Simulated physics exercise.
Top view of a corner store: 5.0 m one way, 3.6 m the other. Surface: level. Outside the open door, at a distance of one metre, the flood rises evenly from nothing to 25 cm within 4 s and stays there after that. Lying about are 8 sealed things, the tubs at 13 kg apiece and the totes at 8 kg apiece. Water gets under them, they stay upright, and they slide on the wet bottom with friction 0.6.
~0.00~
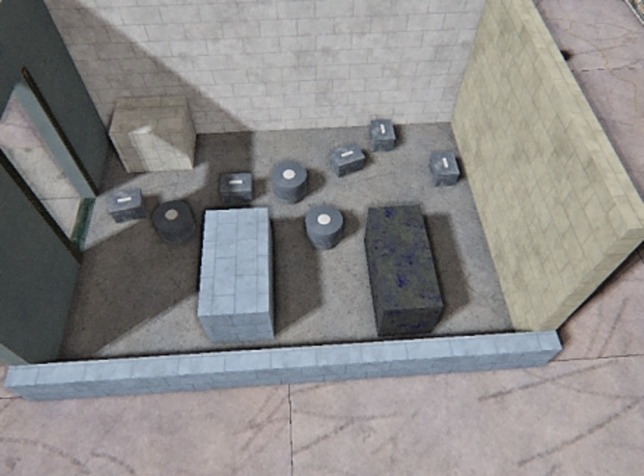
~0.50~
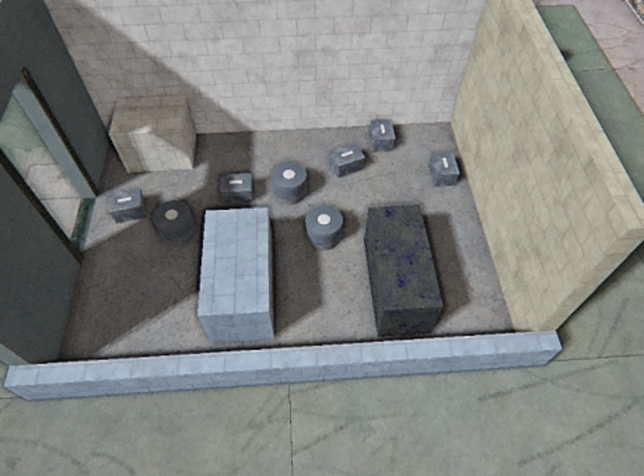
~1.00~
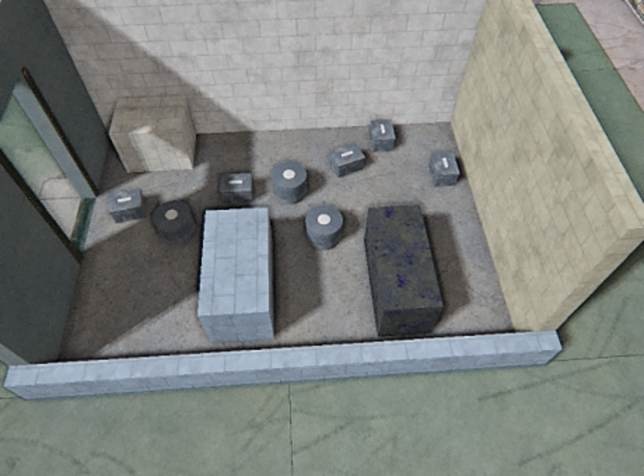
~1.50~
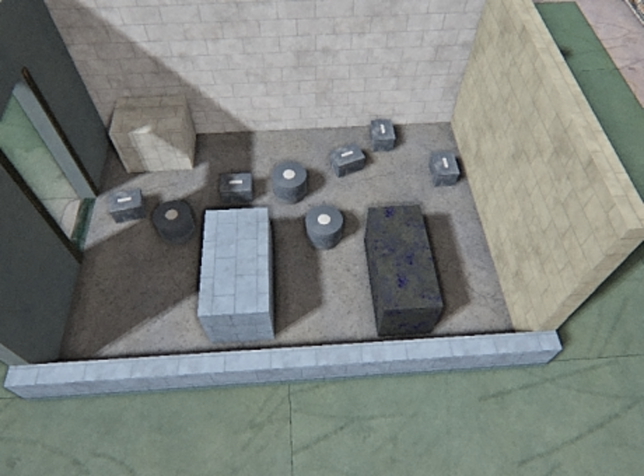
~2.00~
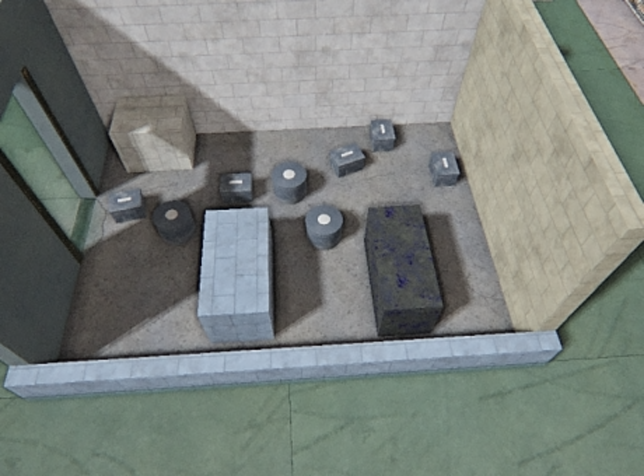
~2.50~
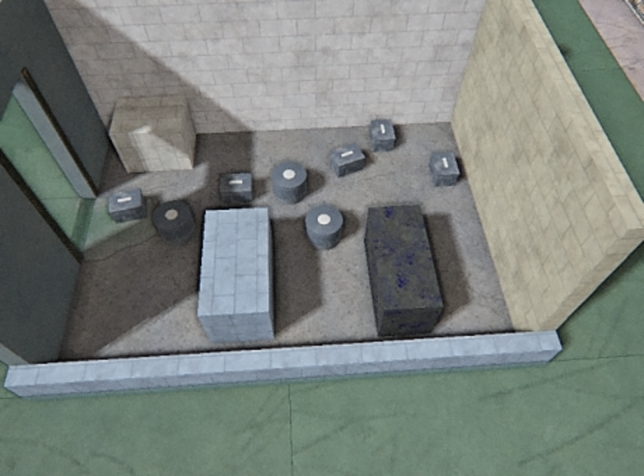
The clip shows a walled room from above, with small grey boxes, round tubs and larger blocks standing still. Greenish water covers the pale ground outside, then spreads through the open doorway on the left onto the floor.
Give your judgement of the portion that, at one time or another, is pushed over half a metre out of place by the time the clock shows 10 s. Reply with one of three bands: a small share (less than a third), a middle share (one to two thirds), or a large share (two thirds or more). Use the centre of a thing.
A large share, two thirds or more.
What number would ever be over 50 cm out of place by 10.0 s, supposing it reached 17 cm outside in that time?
Result: 2.
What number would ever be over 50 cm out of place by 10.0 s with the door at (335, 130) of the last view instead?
Result: 3 of them.
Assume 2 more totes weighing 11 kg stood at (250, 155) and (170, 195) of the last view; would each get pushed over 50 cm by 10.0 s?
One by one: Above; above.
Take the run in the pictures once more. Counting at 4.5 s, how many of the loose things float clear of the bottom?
Then: 0.
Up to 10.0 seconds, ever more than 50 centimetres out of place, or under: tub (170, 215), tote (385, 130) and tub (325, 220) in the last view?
In turn: Over, past it, less.
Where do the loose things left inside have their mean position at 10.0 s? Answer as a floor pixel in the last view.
Around (409, 185).
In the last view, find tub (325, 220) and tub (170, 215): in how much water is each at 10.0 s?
First roughly 4 cm, second roughly 5 cm.
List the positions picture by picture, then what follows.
In the first picture, a tote at (125, 200), on the bottom; a tub at (289, 175), on the bottom; water covers 0.0 m2; 0 of 8 have shifted.
In the second picture, a tote at (125, 200), on the bottom; a tub at (289, 175) rests on the ground; water covers 0.0 m2; 0 of 8 have shifted.
In the third picture, a tote at (125, 200) rests on the ground; a tub at (289, 175) rests on the ground; 0.0 m2 under water; 0 of 8 have shifted.
In the fourth picture, a tote at (125, 200) rests on the ground; a tub at (289, 175) rests on the ground; 0.0 m2 under water; 0 of 8 have shifted.
In the fifth picture, a tote at (125, 200), on the bottom; a tub at (289, 175) rests on the ground; 0.1 m2 under water; 0 of 8 have shifted.
In the sixth picture, a tote at (125, 200), on the bottom; a tub at (289, 175) rests on the ground; water covers 0.5 m2; 0 of 8 have shifted.
After 3.5 s 0 of 8 are over 50 cm from their spots; 0 afloat.
After 4.5 s 1 of 8 are over 50 cm from their spots; 0 afloat.
After 7.0 s 3 of 8 are over 50 cm from their spots; 1 afloat.
After 10.0 s 7 of 8 are over 50 cm from their spots, and 7 have been at some point; 6 afloat.
